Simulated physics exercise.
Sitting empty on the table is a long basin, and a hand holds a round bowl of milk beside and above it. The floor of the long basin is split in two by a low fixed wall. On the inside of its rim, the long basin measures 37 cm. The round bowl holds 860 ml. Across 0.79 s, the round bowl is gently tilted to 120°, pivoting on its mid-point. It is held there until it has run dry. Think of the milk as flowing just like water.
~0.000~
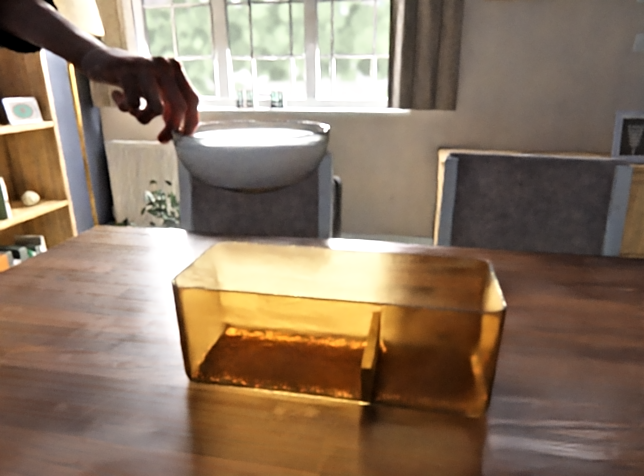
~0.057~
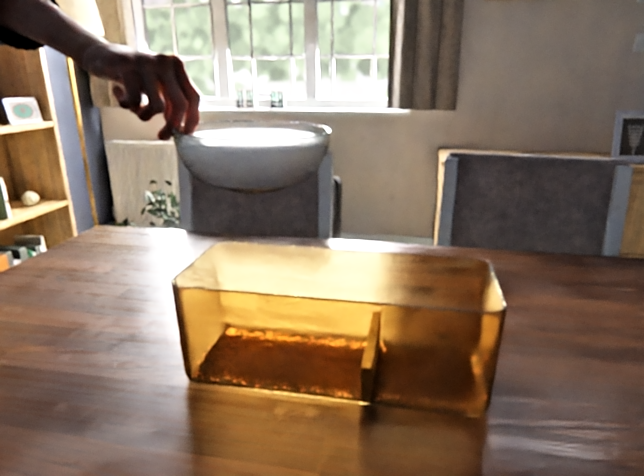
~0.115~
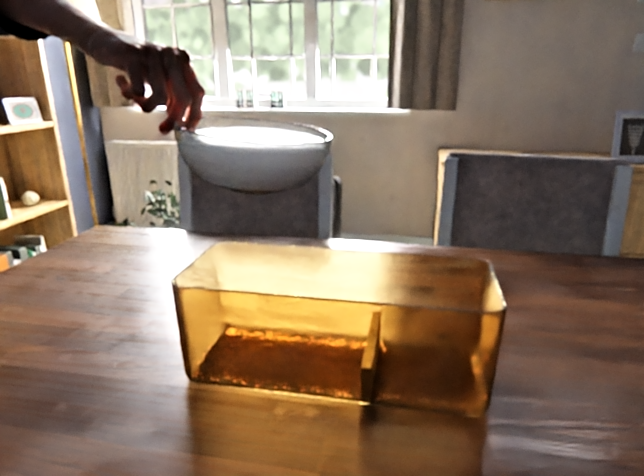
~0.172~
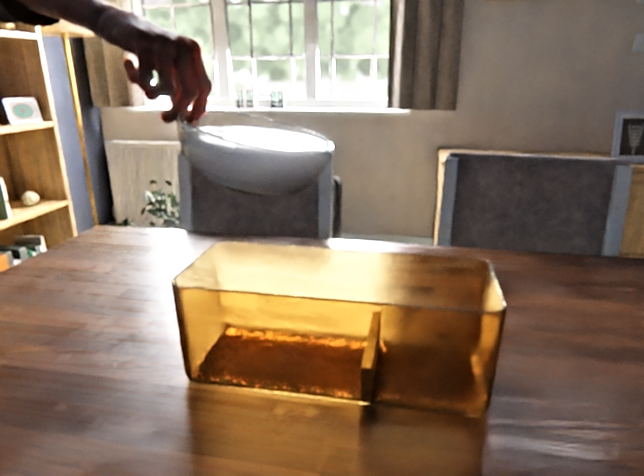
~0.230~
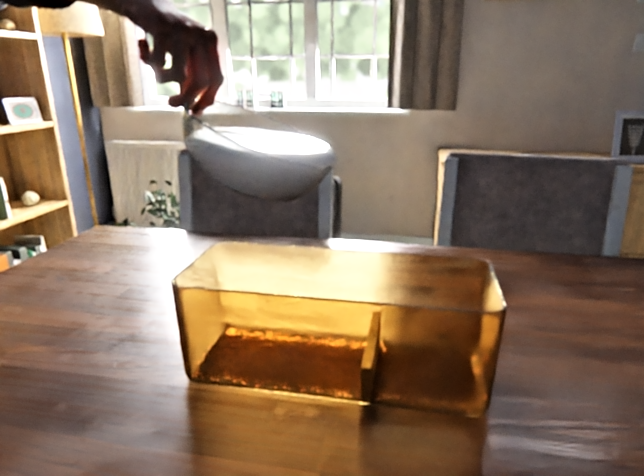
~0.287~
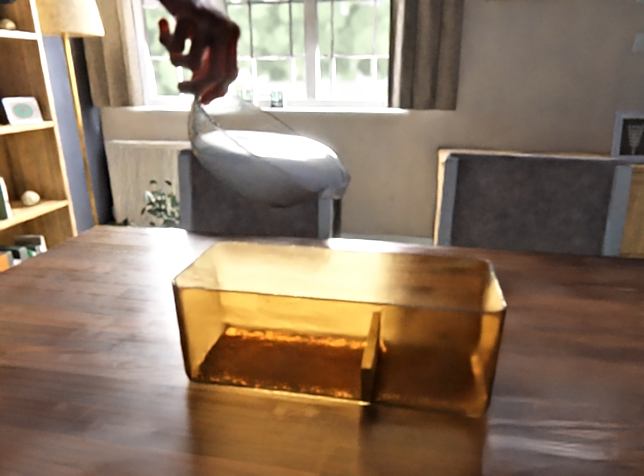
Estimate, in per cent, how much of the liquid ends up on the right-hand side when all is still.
41 %.
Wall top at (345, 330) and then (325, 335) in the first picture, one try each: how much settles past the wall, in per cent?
I'd put it at about 70 per cent for the first and about 75 per cent for the second.
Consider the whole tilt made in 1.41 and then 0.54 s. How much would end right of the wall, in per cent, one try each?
Near 60 in a hundred on the first go and near 35 in a hundred on the second.
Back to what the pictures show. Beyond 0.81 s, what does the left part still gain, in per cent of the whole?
Around 5 in a hundred.
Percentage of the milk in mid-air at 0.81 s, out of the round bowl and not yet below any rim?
Some 7 per cent.
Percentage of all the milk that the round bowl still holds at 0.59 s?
Close to 3 in a hundred.
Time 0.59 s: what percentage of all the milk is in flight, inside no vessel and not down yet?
Some 16 % is the figure.
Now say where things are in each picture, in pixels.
It leans 0°; its right rim is at (327, 132); the milk meets the walls at (187, 137) and (326, 140); the long basin's rim runs from (194, 263) to (497, 285); the wall's top is at (372, 338), in the first frame.
It leans 2°; its right rim is at (328, 134); the milk meets the walls at (188, 136) and (326, 141), in the second frame.
It leans 6°; its right rim is at (330, 141); the milk meets the walls at (189, 133) and (327, 144), in the third frame.
It leans 14°; its right rim is at (331, 151); the milk meets the walls at (192, 131) and (331, 147), in the fourth frame.
It leans 23°; its right rim is at (331, 165); the milk meets the walls at (197, 131) and (331, 158); 4 per cent is over the edge, in the fifth frame.
It leans 35°; its right rim is at (328, 181); the milk meets the walls at (203, 135) and (316, 160); 14 per cent is over the edge, in the sixth frame.
Then, 0.59 s in, the tilt is 102° and 3 per cent is still to pour, 33 is left of the wall and 47 right of it.
Then, 0.81 s in, the tilt is 120° and 0 per cent is still to pour, 49 is left of the wall and 41 right of it.
Then, 1.04 s in, the tilt is 120° and 0 per cent is still to pour, 53 is left of the wall and 42 right of it.
Then, 1.29 s in, the tilt is 120° and 0 per cent is still to pour, 54 is left of the wall and 41 right of it.
Finally, 54 per cent lies left of the wall, 41 right of it and 4 outside.
